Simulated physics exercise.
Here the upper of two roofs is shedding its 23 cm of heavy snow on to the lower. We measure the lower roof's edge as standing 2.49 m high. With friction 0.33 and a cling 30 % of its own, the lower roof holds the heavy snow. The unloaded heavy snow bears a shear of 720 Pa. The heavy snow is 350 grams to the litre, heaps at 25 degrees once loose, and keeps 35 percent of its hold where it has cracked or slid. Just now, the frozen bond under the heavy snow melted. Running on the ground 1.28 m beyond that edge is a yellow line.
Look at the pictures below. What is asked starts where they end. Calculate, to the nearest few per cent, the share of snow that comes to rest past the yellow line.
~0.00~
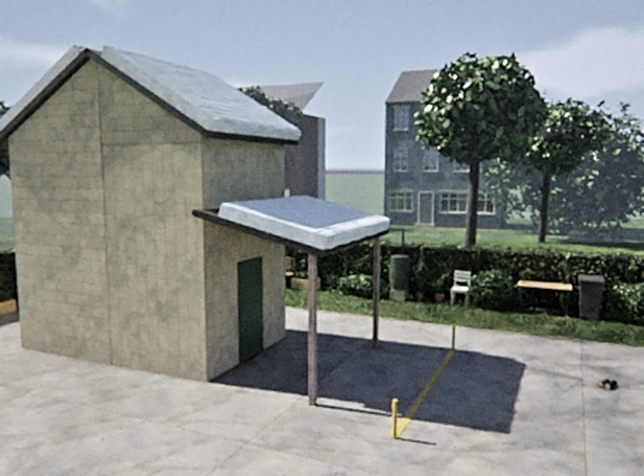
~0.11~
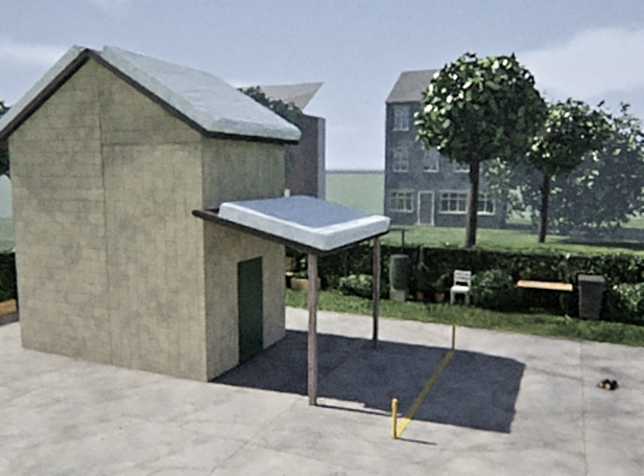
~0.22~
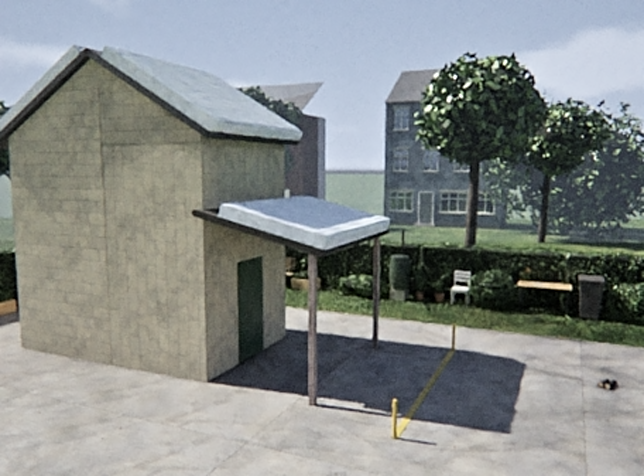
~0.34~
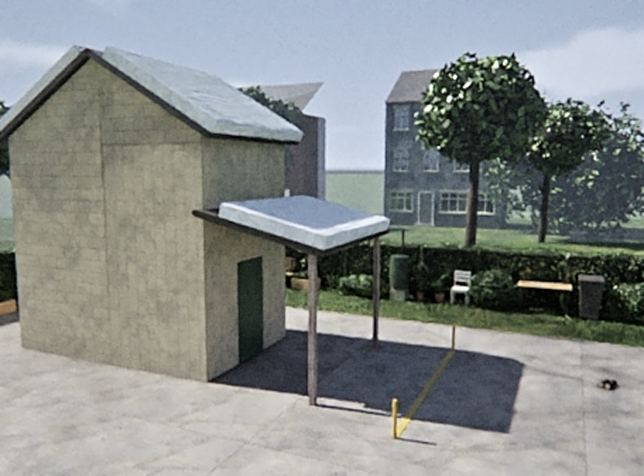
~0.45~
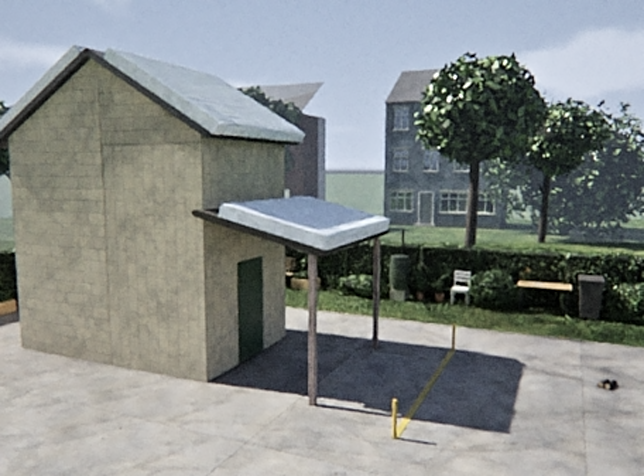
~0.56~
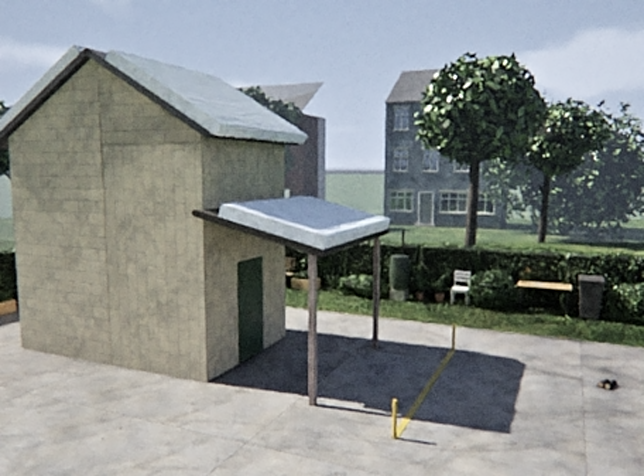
Roughly 6 per cent.
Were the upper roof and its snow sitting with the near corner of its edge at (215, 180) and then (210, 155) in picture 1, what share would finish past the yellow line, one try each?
In that order: 0 %, 0 %.
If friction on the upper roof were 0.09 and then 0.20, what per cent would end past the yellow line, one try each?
Roughly 45 per cent first, roughly 40 per cent second.
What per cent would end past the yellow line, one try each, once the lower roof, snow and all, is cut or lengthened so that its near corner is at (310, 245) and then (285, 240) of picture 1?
I'd expect around 14 percent the first time and around 20 percent the second.
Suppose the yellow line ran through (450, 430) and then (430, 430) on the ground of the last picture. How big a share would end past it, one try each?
The first line gives 0 in a hundred and the second 3 in a hundred.
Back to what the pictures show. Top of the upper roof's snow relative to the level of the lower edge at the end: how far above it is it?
Roughly 0.8 m.
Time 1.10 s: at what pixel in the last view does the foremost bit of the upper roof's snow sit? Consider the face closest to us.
Around pixel (242, 206).
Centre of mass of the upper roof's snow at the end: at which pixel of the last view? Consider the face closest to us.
(311, 281).
After 1.10 s, none is below the lower edge and 0 % is past the line.
After 1.73 s, none is below the lower edge and 0 % is past the line.
After 2.37 s, none is below the lower edge and 0 % is past the line.
After 3.00 s, 8 % is below the lower edge and 0 % is past the line.
After 5.40 s, at the end, 40 % is below the lower edge and 6 % is past the line.
